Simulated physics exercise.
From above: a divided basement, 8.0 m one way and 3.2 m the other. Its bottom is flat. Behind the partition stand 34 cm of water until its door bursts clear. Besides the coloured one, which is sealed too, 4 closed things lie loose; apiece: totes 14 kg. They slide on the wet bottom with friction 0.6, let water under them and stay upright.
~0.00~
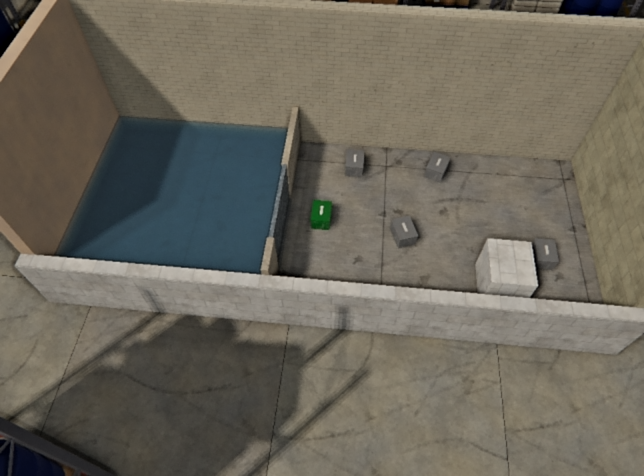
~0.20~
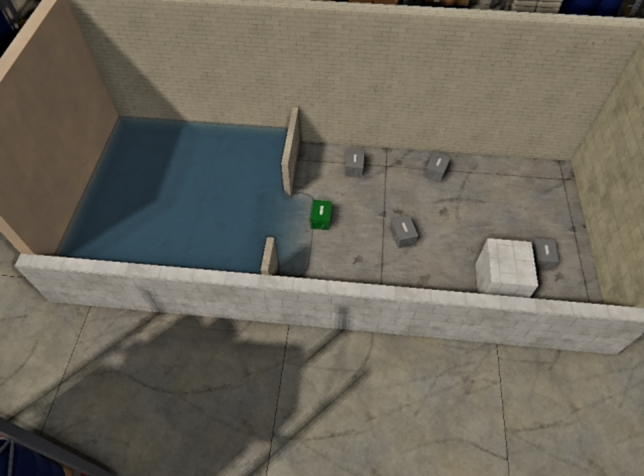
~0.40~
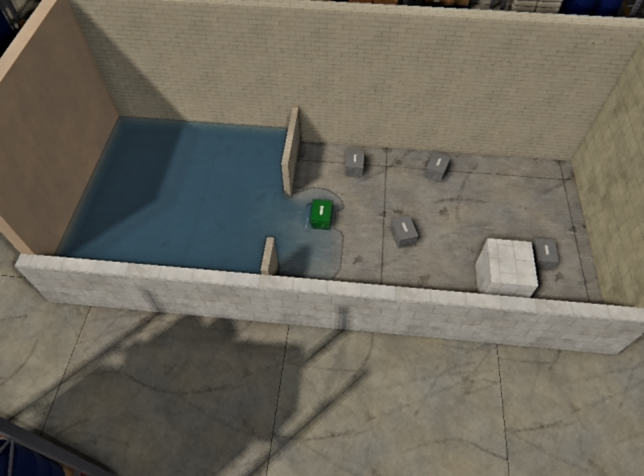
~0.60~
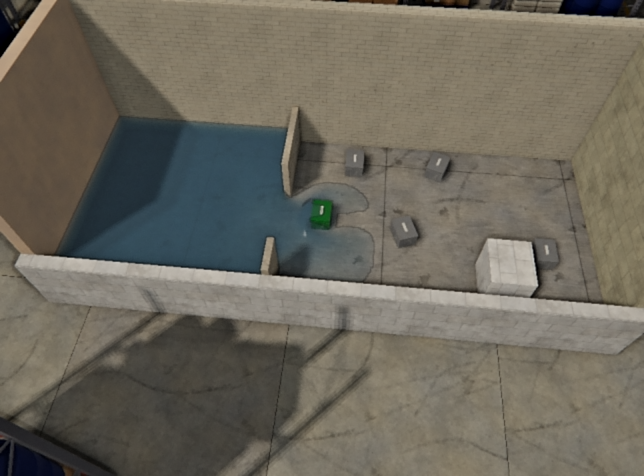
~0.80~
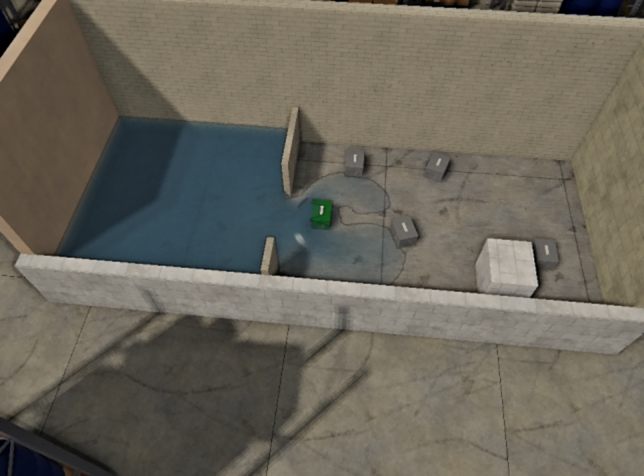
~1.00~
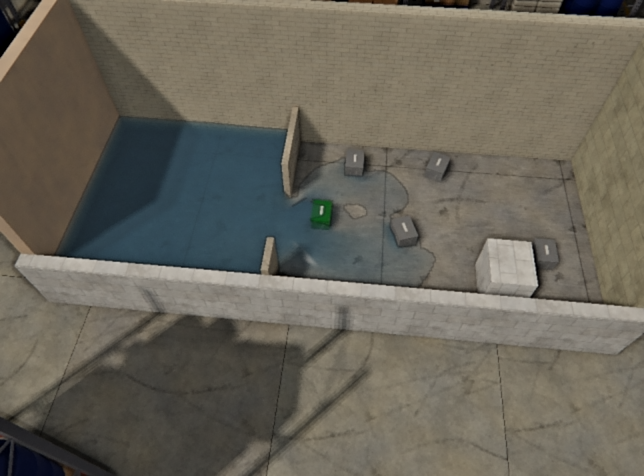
At the start, dark blue water fills the left part of a walled basement, while a green tote, four gray boxes and a white block sit on the dry floor to the right. The barrier's middle opens, and water spreads rightward around the tote and reaches the nearest gray boxes; none of them moves.
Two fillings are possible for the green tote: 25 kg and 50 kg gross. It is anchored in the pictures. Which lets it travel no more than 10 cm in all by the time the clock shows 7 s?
I expect that only the larger load is enough.
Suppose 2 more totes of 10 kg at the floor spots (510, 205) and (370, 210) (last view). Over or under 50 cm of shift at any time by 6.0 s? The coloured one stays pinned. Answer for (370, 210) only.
It is short of it.
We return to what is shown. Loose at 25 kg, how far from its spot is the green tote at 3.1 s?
About 100 cm.
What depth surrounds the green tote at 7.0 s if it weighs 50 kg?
About 12 cm.
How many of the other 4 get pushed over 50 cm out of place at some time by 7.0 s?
2 of them.
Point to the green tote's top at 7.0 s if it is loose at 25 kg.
Around (400, 202).
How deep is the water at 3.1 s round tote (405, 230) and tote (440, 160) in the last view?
Roughly 5 and 6 cm.
After 1.4 s the green tote would be 44 cm from its start with 25 kg and 0 cm from its start with 50 kg; 11 cm of water round it then.
After 3.1 s the green tote would be 100 cm from its start with 25 kg and 0 cm from its start with 50 kg; 11 cm of water round it then.
After 4.9 s the green tote would be 125 cm from its start with 25 kg and 0 cm from its start with 50 kg; 9 cm of water round it then.
After 7.0 s the green tote would be 125 cm from its start with 25 kg and 0 cm from its start with 50 kg; 12 cm of water round it then.
